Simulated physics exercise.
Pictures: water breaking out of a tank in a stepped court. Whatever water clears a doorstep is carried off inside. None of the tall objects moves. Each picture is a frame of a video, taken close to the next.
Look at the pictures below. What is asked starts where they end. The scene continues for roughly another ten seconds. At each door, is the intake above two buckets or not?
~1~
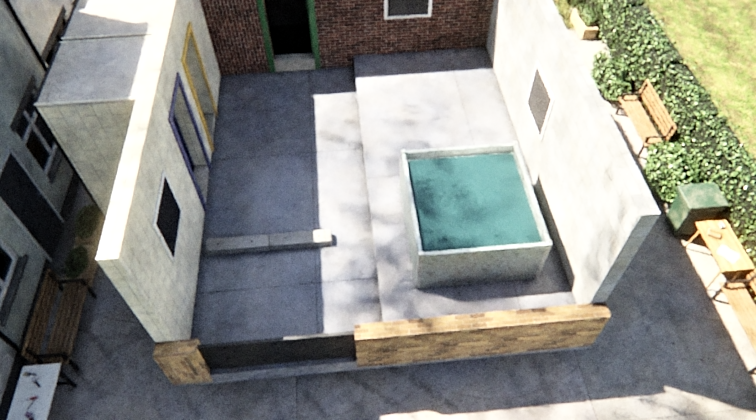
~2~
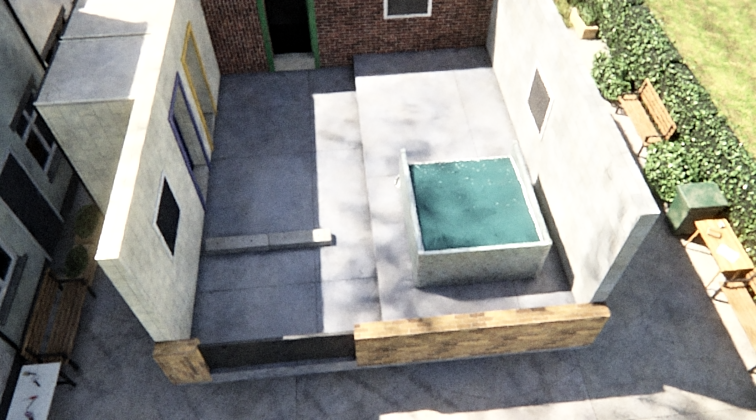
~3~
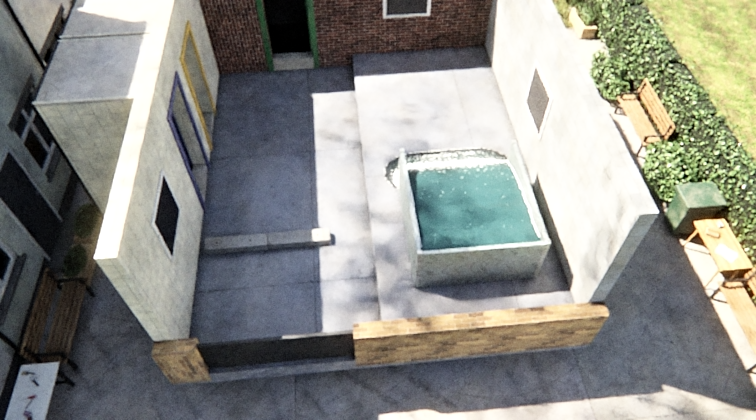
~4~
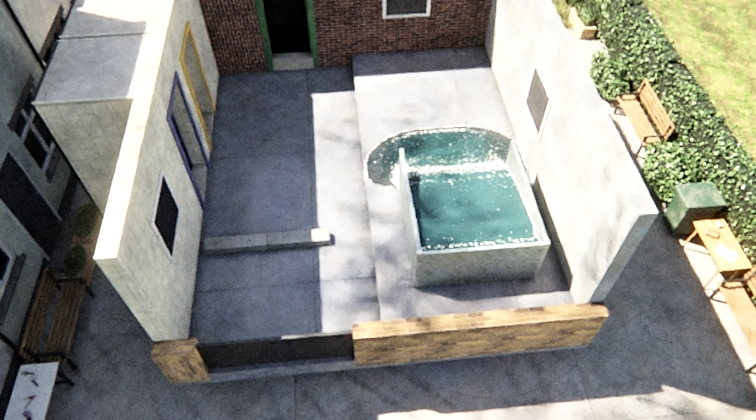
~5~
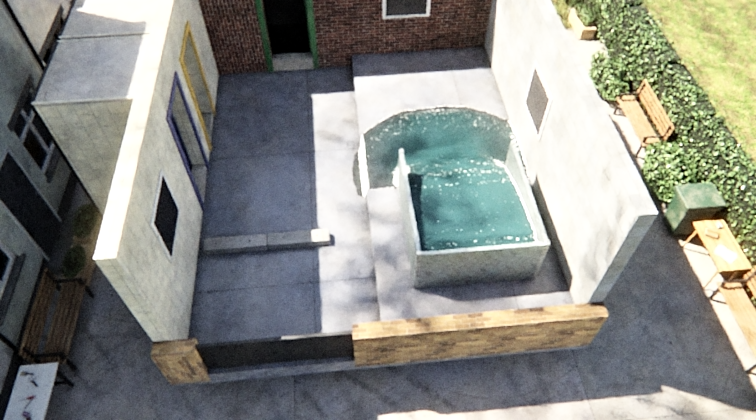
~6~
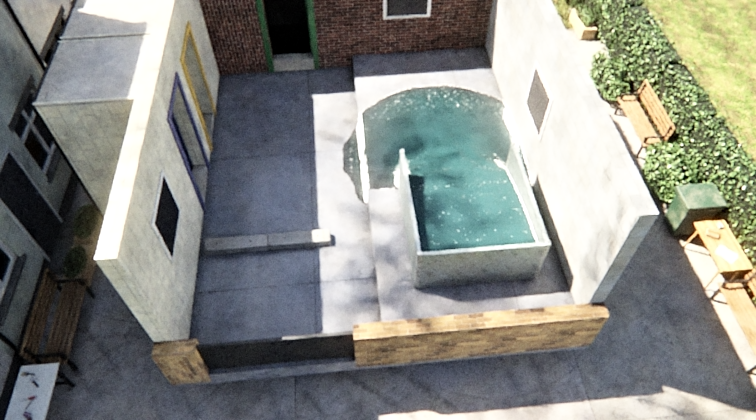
Green door: Not above, blue door: Not above, yellow door: Above.
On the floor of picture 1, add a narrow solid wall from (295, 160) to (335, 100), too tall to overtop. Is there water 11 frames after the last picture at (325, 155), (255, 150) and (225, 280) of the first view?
Outcome per location, in sequence: Soaking, unsoaked, unsoaked.
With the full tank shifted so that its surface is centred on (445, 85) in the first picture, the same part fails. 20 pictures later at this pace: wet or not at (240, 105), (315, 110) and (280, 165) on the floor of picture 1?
First one gets inundated, next one gets inundated, last one gets inundated.
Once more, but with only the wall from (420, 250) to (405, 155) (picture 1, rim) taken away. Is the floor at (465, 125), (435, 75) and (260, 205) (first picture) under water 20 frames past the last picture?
In the order given: Untouched, untouched and swamped.
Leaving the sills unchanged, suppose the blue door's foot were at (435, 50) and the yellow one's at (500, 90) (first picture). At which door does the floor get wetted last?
Dead last is the green one.
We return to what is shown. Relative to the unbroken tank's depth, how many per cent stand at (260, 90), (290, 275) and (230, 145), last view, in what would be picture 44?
The depths come to near 20, 2 and 25 per cent respectively.
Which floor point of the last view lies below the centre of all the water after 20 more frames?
Near (386, 109) in the last view.
A moment on, water covers 40 % of the floor; the green door not reached, the blue door not reached, the yellow door not reached.
Next, water covers 50 % of the floor; the green door wet at the sill, nothing in, the blue door not reached, the yellow door not reached.
Then, water covers 50 % of the floor; the green door wet at the sill, nothing in, the blue door not reached, the yellow door wet at the sill, nothing in.
Later, water covers 85 % of the floor; the green door wet at the sill, nothing in, the blue door wet at the sill, nothing in, the yellow door far over two buckets in.
In the end, water covers 95 % of the floor; the green door wet at the sill, nothing in, the blue door wet at the sill, nothing in, the yellow door far over two buckets in.
